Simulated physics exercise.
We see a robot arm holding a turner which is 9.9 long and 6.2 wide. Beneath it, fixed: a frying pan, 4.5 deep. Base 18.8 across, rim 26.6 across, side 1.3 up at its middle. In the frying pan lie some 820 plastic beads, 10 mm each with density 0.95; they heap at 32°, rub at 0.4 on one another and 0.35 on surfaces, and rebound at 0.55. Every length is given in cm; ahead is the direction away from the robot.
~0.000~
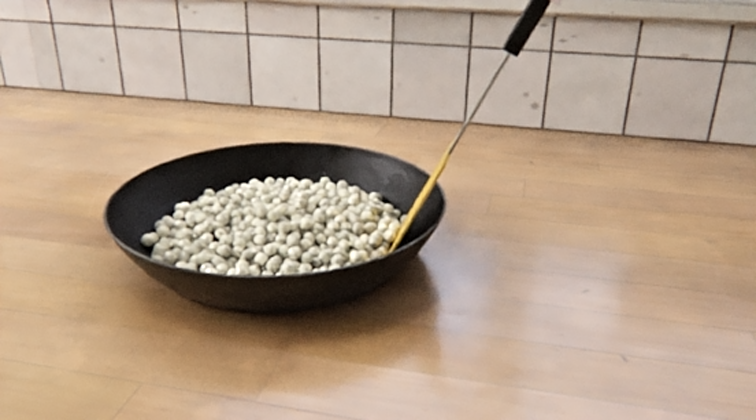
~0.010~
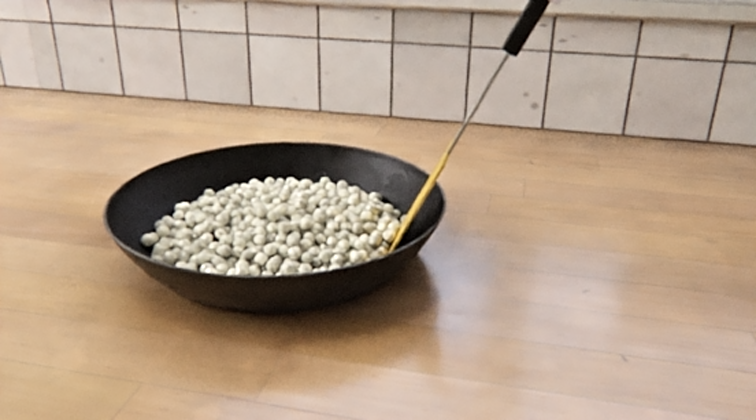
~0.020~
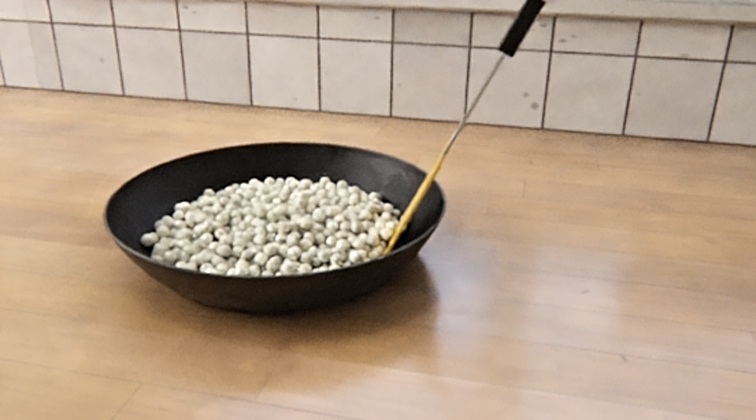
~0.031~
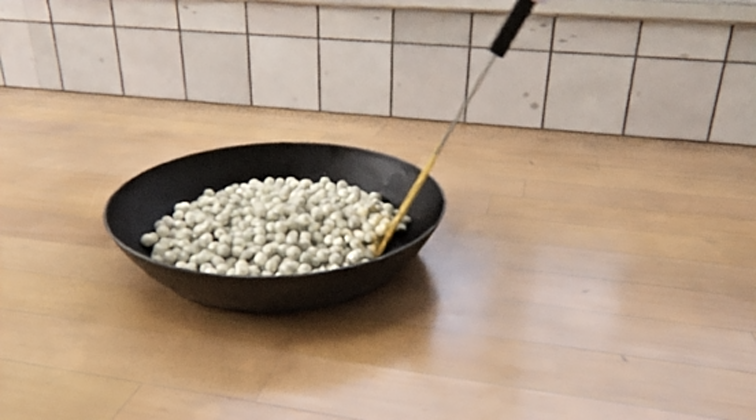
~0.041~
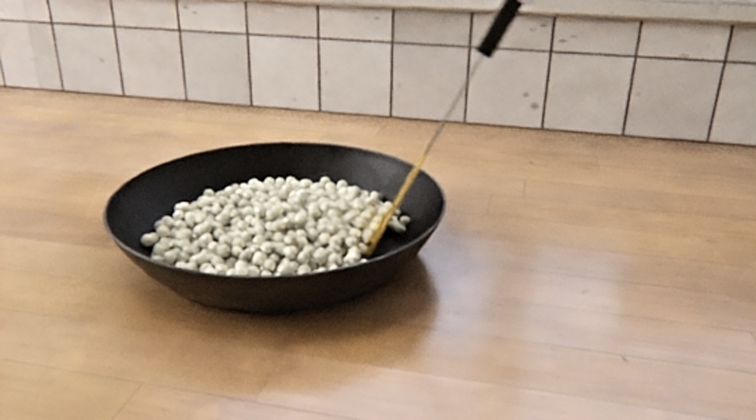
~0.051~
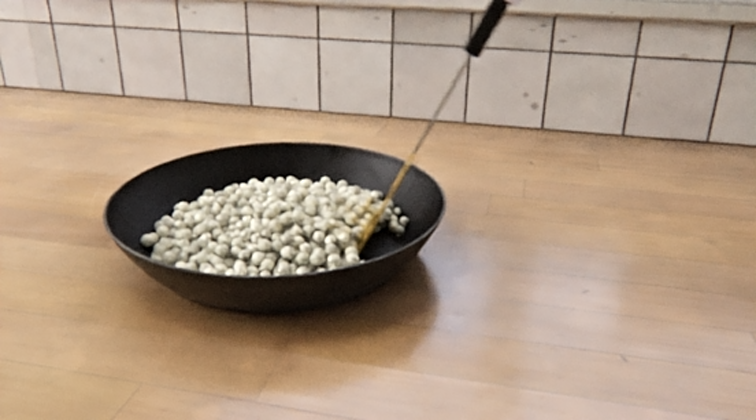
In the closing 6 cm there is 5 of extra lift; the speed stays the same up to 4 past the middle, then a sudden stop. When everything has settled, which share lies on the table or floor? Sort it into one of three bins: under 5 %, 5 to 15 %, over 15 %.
Bin: Under 5 %.
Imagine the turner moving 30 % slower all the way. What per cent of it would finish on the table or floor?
It would be near 0 per cent.
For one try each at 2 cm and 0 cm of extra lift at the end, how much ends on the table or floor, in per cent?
You'd get some 0 per cent with the first setting and some 0 per cent with the second.
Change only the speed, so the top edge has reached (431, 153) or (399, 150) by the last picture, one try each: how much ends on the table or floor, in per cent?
Try one roughly 0 per cent; try two roughly 10 per cent.
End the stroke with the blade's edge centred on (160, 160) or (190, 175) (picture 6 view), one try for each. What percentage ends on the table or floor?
The two tries give near 15 and near 5 in a hundred.
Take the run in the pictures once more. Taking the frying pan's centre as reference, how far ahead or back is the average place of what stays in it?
About 3.0 cm ahead.
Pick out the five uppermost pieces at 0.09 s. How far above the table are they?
Somewhere around 5 centimetres high.
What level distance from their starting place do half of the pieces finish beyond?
Somewhere about 2 centimetres, I'd say.
After 0.09 s, sloping 64°, highest piece 6 above the table; 821 in the frying pan.
After 0.14 s, sloping 64°, highest piece 7 above the table; 821 in the frying pan.
After 0.36 s, sloping 64°, highest piece 5 above the table; 796 in the frying pan, 21 on the table or floor, 4 on the blade or in flight.
After 1.41 s, sloping 64°, highest piece 4 above the table; 796 in the frying pan, 25 on the table or floor.
In the end, 796 in the frying pan, 25 on the table or floor. That is 3 % on the table or floor.
